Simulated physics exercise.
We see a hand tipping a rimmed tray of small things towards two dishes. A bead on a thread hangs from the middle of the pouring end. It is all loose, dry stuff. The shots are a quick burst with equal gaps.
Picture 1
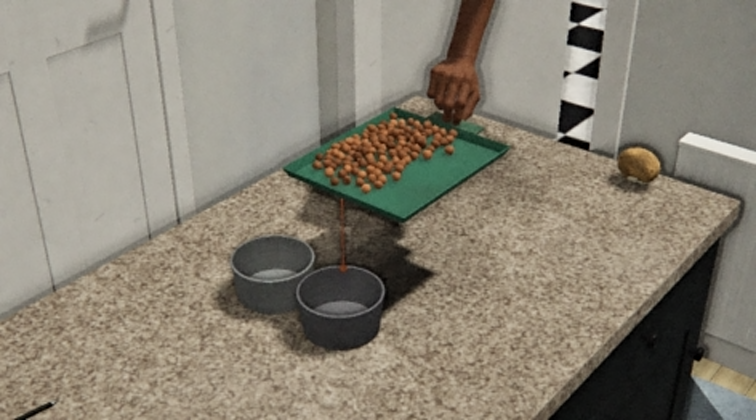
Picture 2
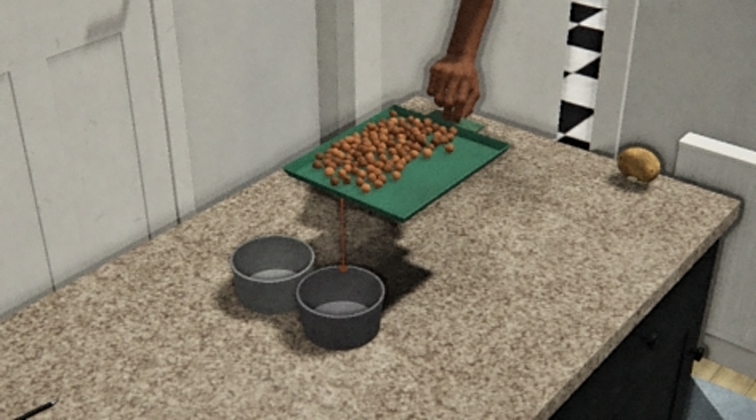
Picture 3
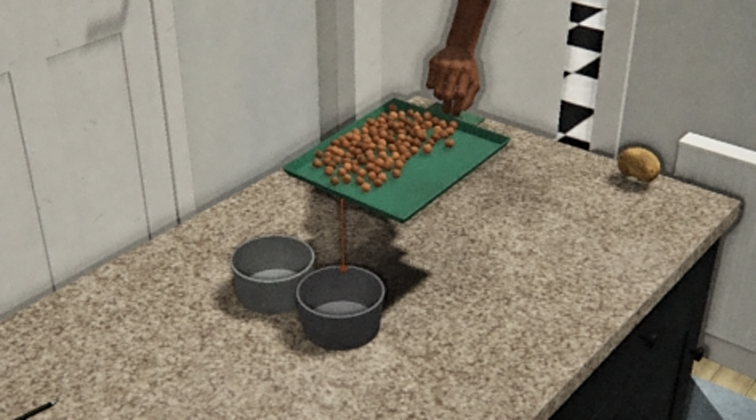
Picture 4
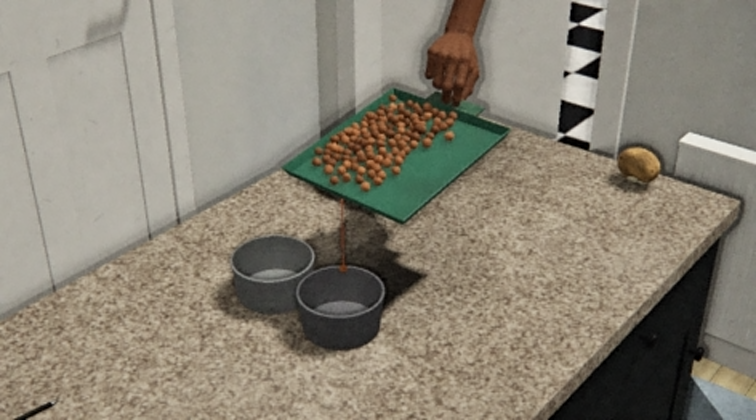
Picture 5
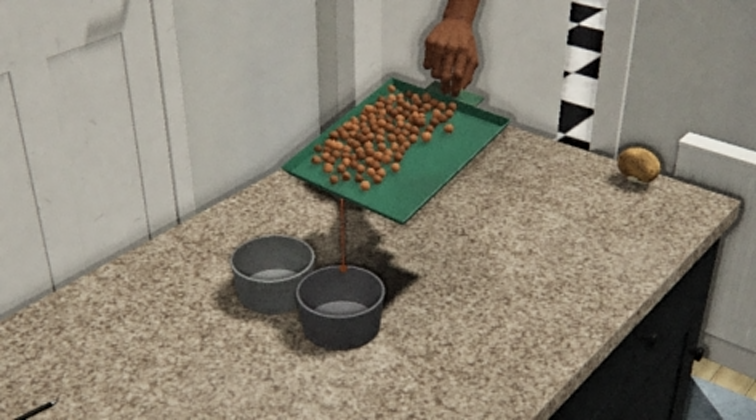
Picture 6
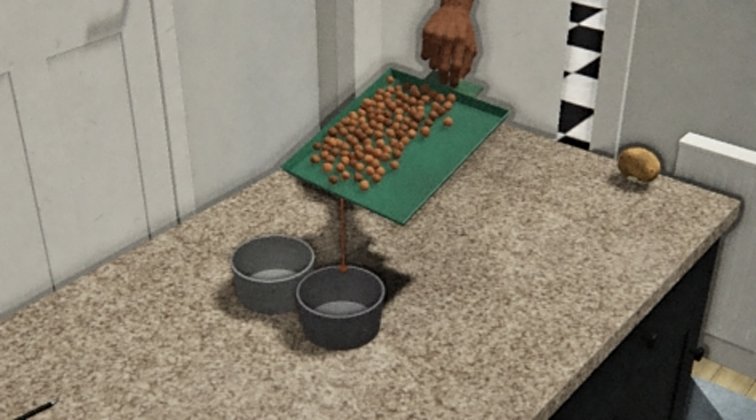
A brown-skinned hand holds the far end of a green rimmed tray above a speckled stone kitchen counter, seen from above at an angle by a still camera. Brown hazelnuts cover the tray's left side, a reddish thread hangs below its near end, and two grey dishes sit beneath, with a yellowish-brown object at right. The hand slowly raises the far end, gradually steepening the tray's slope towards the dishes.
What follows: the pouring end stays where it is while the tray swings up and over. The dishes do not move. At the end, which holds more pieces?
The right-hand dish gets more.
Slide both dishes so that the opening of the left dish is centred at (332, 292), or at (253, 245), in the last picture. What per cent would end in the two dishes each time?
The first gives 80 %, the second 50 %.
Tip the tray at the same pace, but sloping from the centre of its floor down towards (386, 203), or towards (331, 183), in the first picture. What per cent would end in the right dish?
The first gives 30 %, the second 20 %.
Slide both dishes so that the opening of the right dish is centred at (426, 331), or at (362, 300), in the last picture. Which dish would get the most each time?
At the first place the left dish, at the second the dish on the right.
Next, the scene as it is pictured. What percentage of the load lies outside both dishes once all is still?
About 40 per cent.
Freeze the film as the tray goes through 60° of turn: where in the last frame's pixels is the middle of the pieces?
Around (345, 192).
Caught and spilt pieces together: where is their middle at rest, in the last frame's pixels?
Near (339, 325).
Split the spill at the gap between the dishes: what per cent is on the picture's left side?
Some 30 per cent.
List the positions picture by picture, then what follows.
In the first frame, corners of the pouring end near (288, 167) and (403, 214), level; middle of the load near (382, 150), hazelnuts; left dish near (244, 290); right dish near (313, 325); bead on its thread near (343, 268).
In the second frame, corners of the pouring end near (288, 167) and (403, 214), level; middle of the load near (382, 148).
In the third frame, corners of the pouring end near (288, 167) and (403, 215), tipped barely, lowest at the right corner; middle of the load near (382, 145).
In the fourth frame, corners of the pouring end near (288, 166) and (402, 216), tipped a little, lowest at the right corner; middle of the load near (382, 139).
In the fifth frame, corners of the pouring end near (287, 166) and (402, 217), tipped a little, lowest at the right corner; middle of the load near (381, 134).
In the sixth frame, corners of the pouring end near (287, 166) and (402, 218), tipped clearly, lowest at the right corner; middle of the load near (380, 129); left dish near (244, 290); right dish near (313, 325).
Shortly afterwards, tray tipped steeply; near two thirds on the tray; a little in the right dish; only a few in the left dish; only a few outside both; near a quarter in the air.
Next, tray tipped right over; near half in the right dish; a little in the left dish; near a quarter outside both; a little in the air.
Some moments later, tray tipped past a quarter turn; near half in the right dish; a little in the left dish; near a third outside both.
In the end, tray tipped past a quarter turn; near half in the right dish; a little in the left dish; near a third outside both.
